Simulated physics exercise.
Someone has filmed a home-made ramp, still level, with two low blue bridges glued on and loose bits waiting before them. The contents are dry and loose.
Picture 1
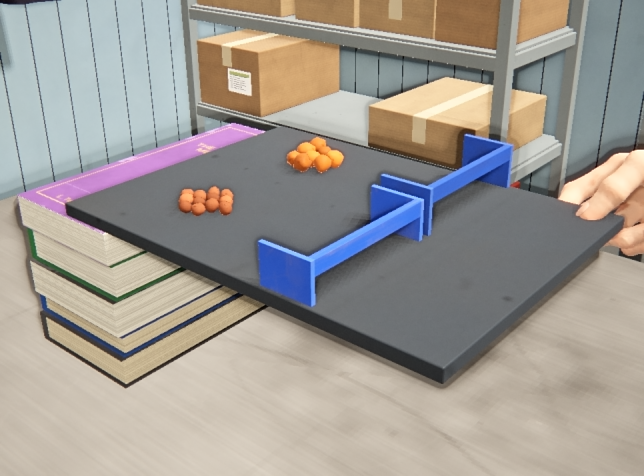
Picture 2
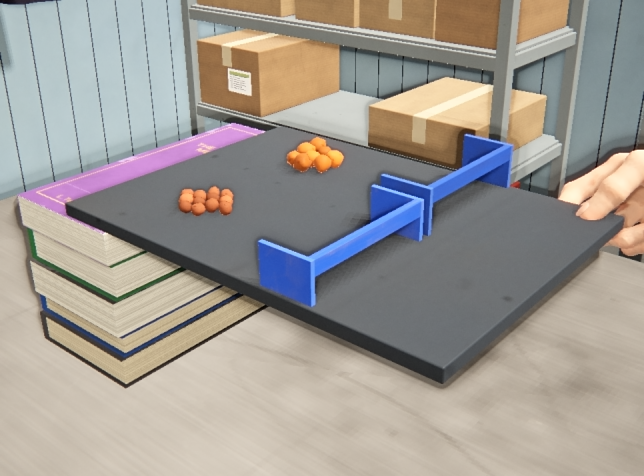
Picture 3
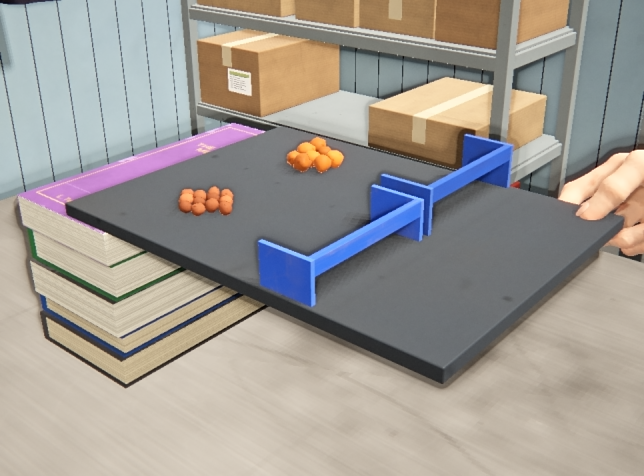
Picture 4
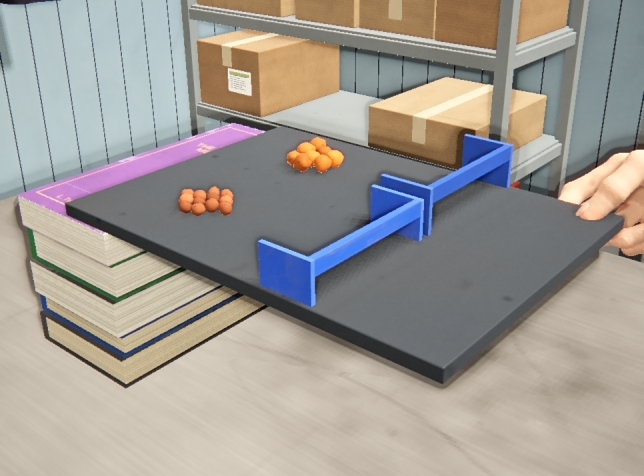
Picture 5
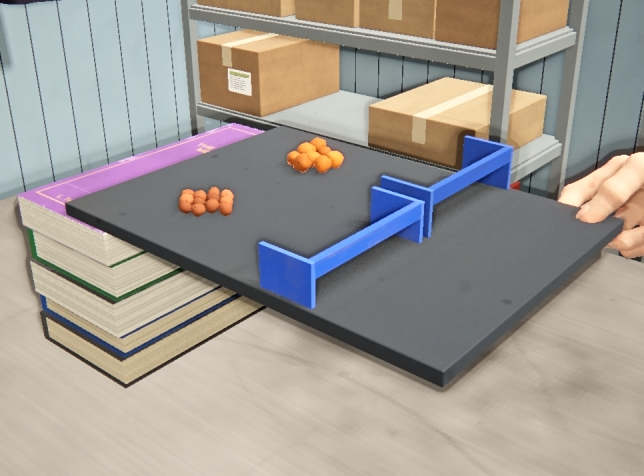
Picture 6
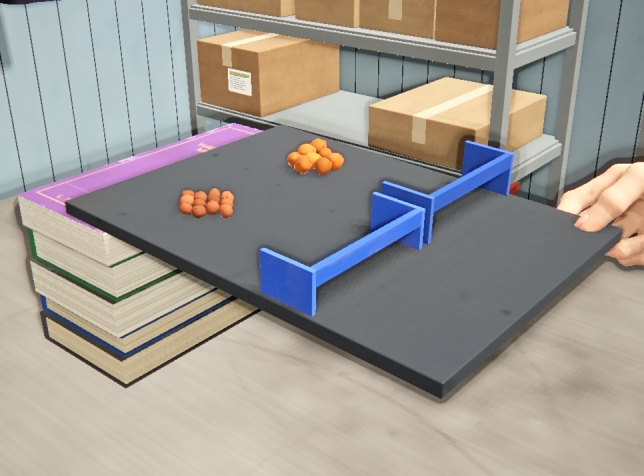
On a tabletop, a hand barely lowers a dark board holding two small orange-brown piles.
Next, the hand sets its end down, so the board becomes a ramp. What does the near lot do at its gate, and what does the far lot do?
The near lot gets through the slot; the far lot gets through the slot.
Then, 0.59 s later than the last frame, board sloping at 12°; near lot where it was; far lot where it was.
Then, 1.23 s later than the last frame, board sloping at 24°; near lot on its way down; far lot every one past its gate.
Then, 1.98 s later than the last frame, board resting at 29°; near lot every one past its gate; far lot every one past its gate.
When it is over, board resting at 29°; near lot every one past its gate; far lot every one past its gate.
